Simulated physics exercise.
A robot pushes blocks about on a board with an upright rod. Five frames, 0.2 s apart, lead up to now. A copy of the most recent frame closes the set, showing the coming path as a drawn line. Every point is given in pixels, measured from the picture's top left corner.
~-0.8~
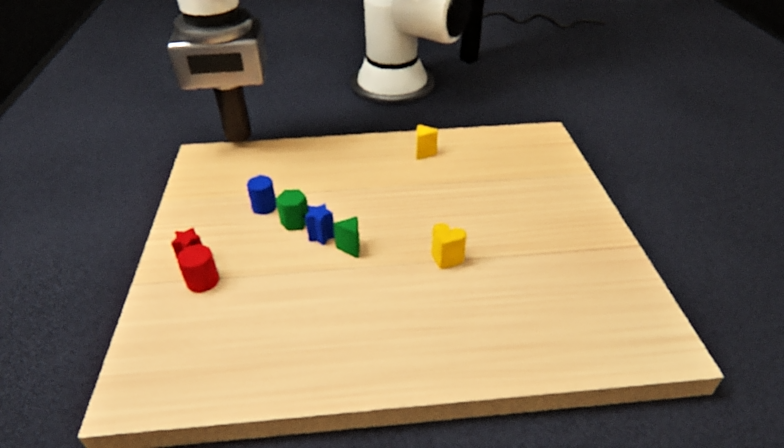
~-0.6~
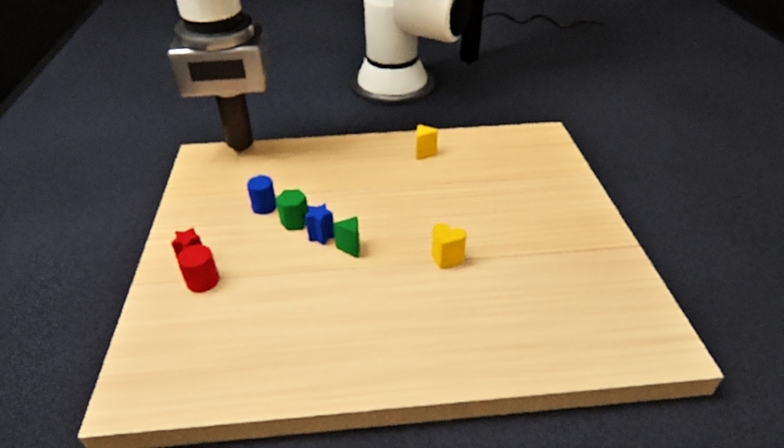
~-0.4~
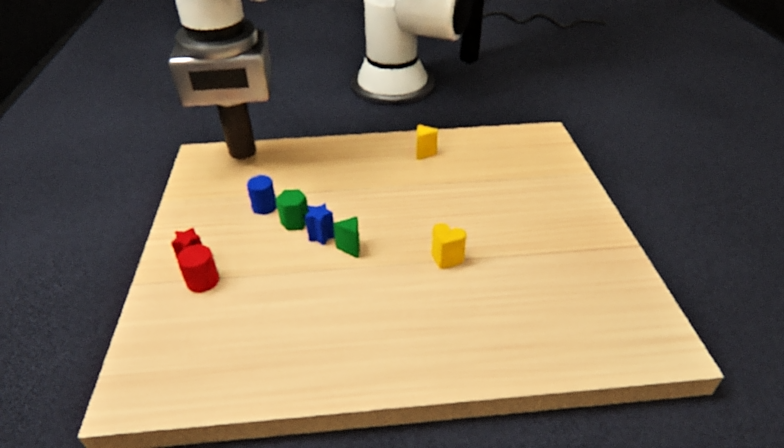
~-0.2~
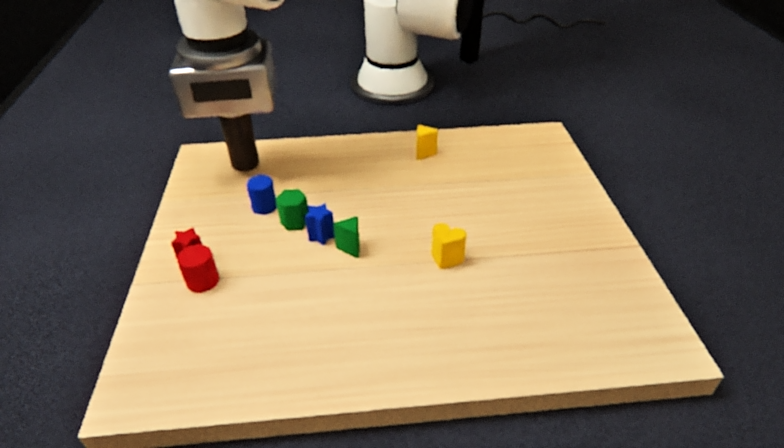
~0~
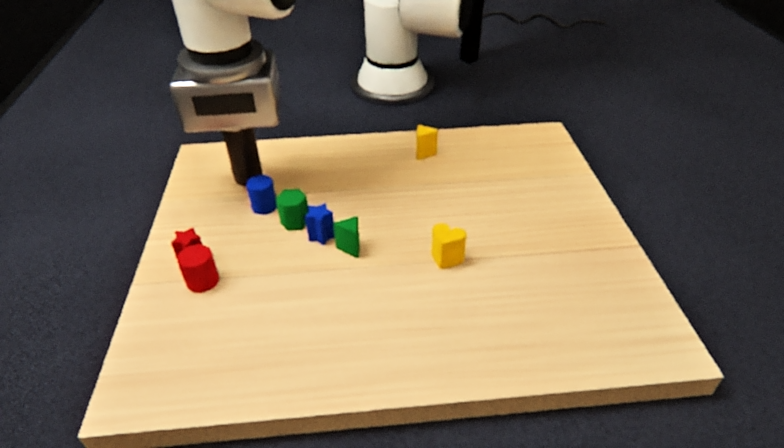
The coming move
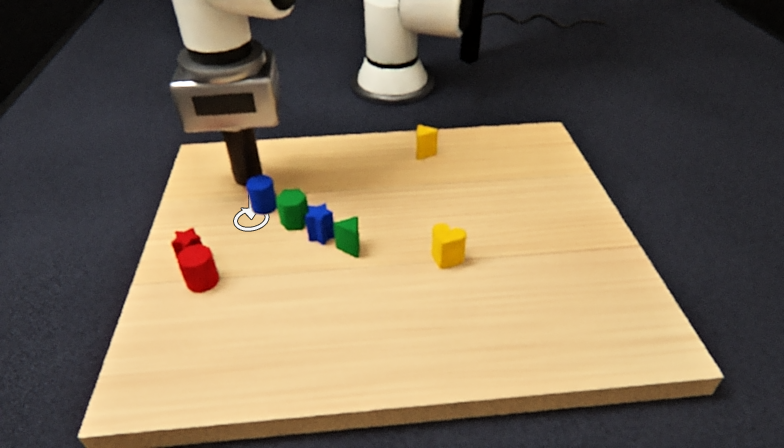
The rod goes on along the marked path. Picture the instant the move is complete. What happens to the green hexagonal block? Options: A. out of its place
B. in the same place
Option A.
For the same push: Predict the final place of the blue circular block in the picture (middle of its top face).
The middle of its upper face will lie at (271, 200).
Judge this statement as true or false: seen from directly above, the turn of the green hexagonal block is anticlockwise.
That is true.
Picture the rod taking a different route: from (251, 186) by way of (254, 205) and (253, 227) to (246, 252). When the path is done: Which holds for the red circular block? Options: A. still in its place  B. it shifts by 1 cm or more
(A)
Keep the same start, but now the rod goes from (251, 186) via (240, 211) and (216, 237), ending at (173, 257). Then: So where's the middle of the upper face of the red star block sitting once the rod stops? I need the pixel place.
I'd place it at (163, 250), taking the centre of its top.
Drawn move, straight from (251, 186) to (251, 219).
The first path, step by step. Halfway along, rod at (249, 195); blue circular block at (264, 188).
At the end, rod at (250, 211); blue circular block at (271, 200); green hexagonal block at (299, 199), turned 20° anticlockwise.
